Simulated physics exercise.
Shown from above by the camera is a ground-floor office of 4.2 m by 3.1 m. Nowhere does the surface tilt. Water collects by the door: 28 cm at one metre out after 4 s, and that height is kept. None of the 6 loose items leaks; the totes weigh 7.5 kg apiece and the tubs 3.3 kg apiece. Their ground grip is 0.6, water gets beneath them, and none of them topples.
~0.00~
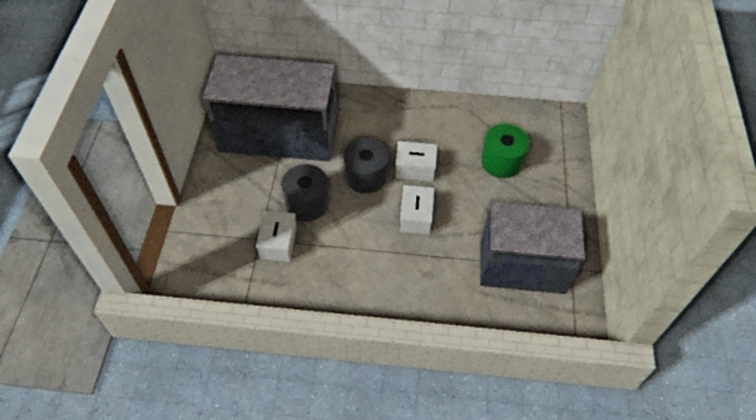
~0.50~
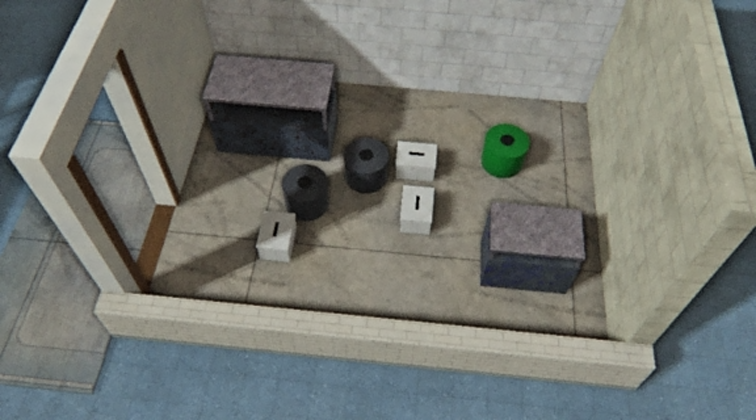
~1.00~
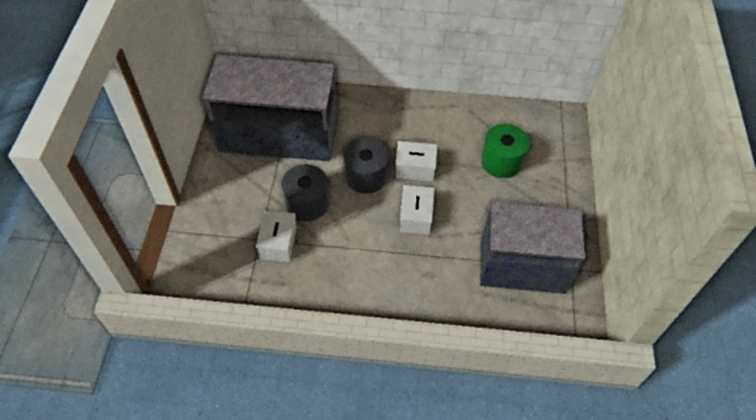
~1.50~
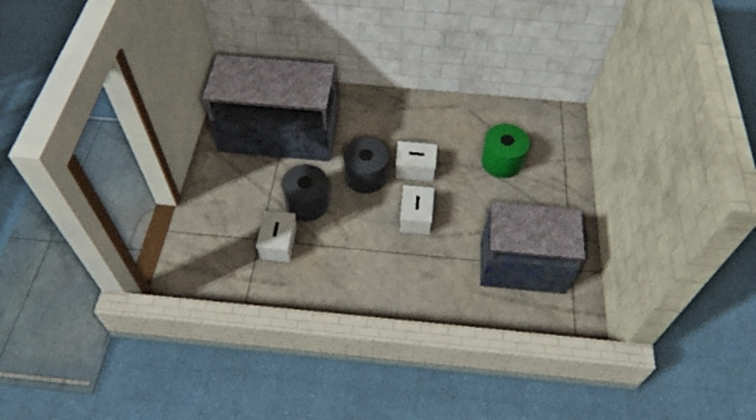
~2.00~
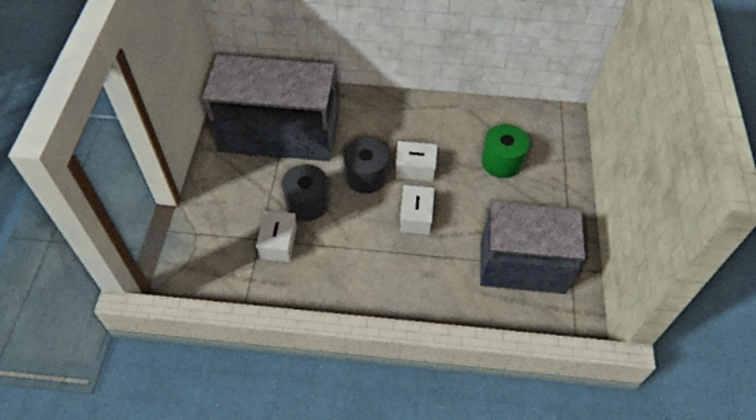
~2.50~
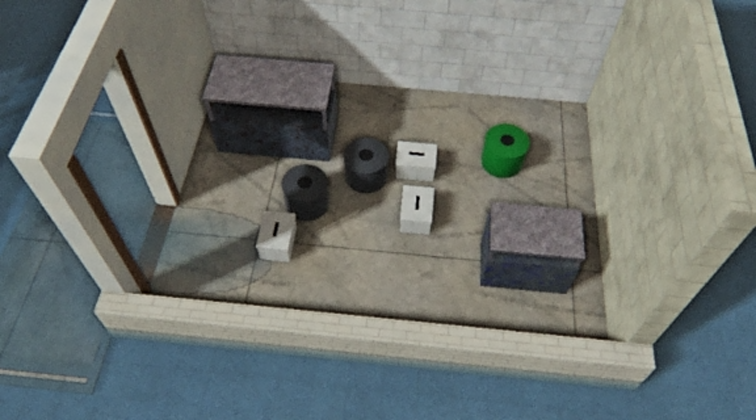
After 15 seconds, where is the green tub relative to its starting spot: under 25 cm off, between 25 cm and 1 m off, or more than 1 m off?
It gets shunted far.
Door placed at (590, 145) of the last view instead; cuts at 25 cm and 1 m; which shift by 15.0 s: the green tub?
Outcome: The green tub moves far off.
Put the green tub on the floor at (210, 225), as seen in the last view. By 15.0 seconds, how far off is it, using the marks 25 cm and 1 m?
Looks like it is swept a long way.
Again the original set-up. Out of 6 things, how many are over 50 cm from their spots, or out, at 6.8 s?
My count gives 6.
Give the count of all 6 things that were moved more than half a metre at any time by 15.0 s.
Count: 6.
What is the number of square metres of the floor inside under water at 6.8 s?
Somewhere around 11.5 m2, roughly.
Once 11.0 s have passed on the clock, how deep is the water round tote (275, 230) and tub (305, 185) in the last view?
Roughly 18 and 11 cm.
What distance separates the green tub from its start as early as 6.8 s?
It has shifted about 80 cm.
After 3.5 s the green tub is near (507, 141), 0.0 m from its start, aground; 0 afloat.
After 6.8 s the green tub is near (552, 97), 0.8 m from its start, afloat; 4 afloat.
After 11.0 s the green tub is near (306, 68), 2.3 m from its start, afloat; 6 afloat.
After 15.0 s the green tub is near (266, 58), 2.7 m from its start, afloat; 6 afloat.
